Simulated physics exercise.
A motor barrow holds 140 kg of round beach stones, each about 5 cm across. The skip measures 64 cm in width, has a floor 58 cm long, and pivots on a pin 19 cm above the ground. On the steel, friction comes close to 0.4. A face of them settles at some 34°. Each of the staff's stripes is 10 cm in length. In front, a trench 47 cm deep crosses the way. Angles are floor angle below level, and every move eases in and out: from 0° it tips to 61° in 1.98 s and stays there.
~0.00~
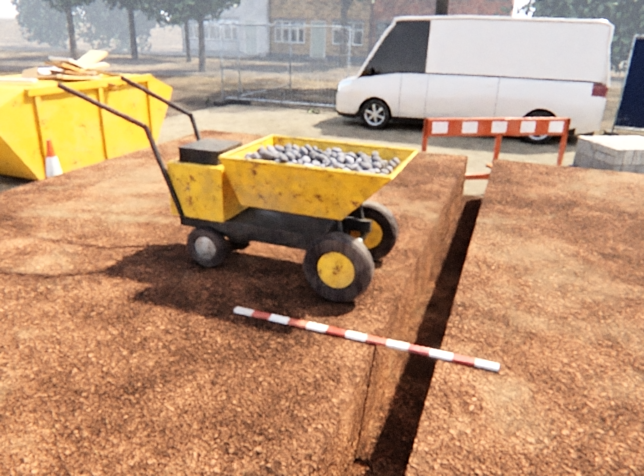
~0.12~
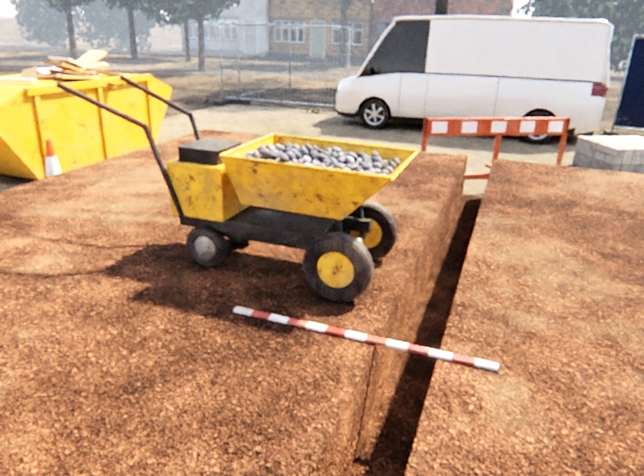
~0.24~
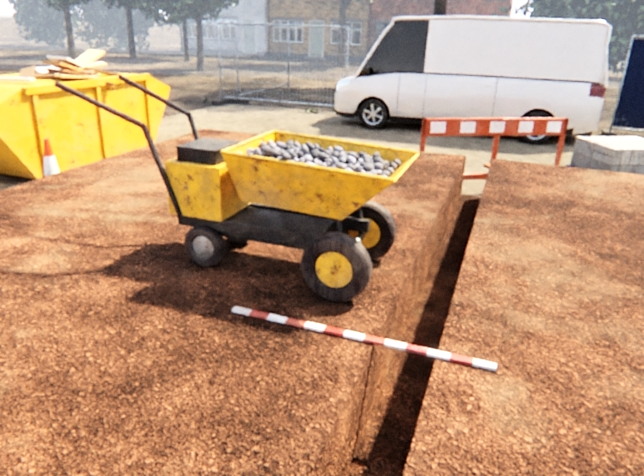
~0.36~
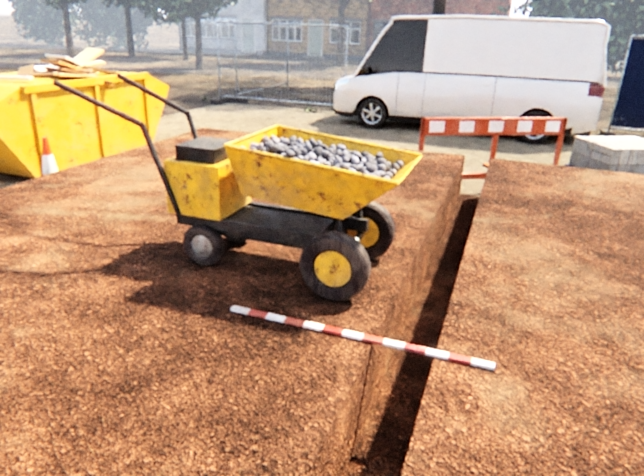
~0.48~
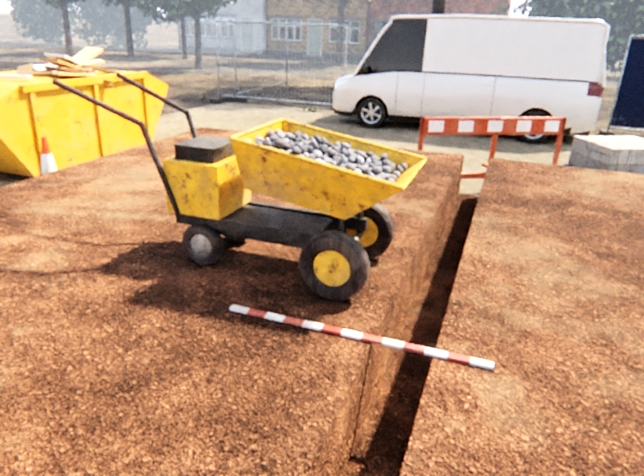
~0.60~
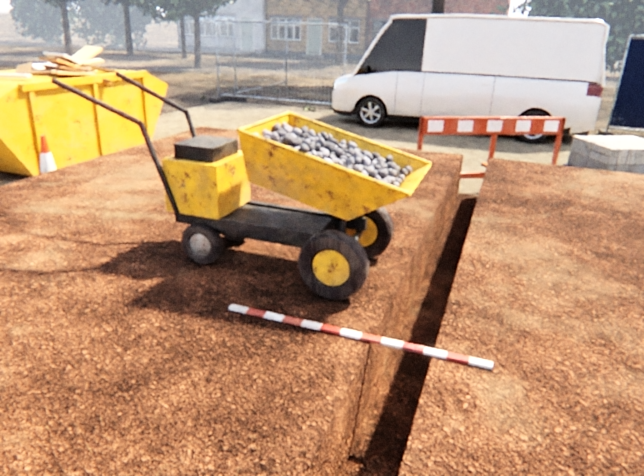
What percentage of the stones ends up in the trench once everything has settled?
About 19 per cent.
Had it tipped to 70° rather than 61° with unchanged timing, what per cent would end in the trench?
Then close to 15 per cent.
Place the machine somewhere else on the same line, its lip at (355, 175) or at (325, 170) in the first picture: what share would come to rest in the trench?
Result: Close to 60 then close to 95 per cent.
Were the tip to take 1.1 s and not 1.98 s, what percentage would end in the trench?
It would be near 15 percent.
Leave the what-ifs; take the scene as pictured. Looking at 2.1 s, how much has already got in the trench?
By then, around 0 percent.
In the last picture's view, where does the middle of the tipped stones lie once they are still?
The resting stones are centred at roughly (496, 301).
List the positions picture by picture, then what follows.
The skip is at 0°, its lip at (391, 178); the top of the load is at (338, 157), in the first frame.
Lip at (392, 179), floor tilted 1°, highest stones at (331, 155); the stones move at 0.1 m/s on average, in the second frame.
Lip at (394, 181), floor tilted 2°, highest stones at (288, 148); the stones move at 0.2 m/s on average, in the third frame.
Lip at (398, 184), floor tilted 5°, highest stones at (287, 144); the stones move at 0.2 m/s on average, in the fourth frame.
Lip at (403, 188), floor tilted 9°, highest stones at (285, 137); the stones move at 0.3 m/s on average, in the fifth frame.
Lip at (410, 194), floor tilted 13°, highest stones at (288, 131); the stones move at 0.3 m/s on average, in the sixth frame.
After 1.5 s the floor is at 51°; 99 % in the skip, 1 % past the trench; the foremost stones are at (462, 245).
After 2.1 s the floor is at 61°; 38 % in the skip, 61 % past the trench; the foremost stones are at (604, 333).
After 2.4 s the floor is at 61°; 18 % in the skip, 2 % in the trench, 80 % past the trench; the foremost stones are past the picture's edge.
After 4.4 s the floor is at 61°; 0 % in the skip, 19 % in the trench, 81 % past the trench; the foremost stones are past the picture's edge.
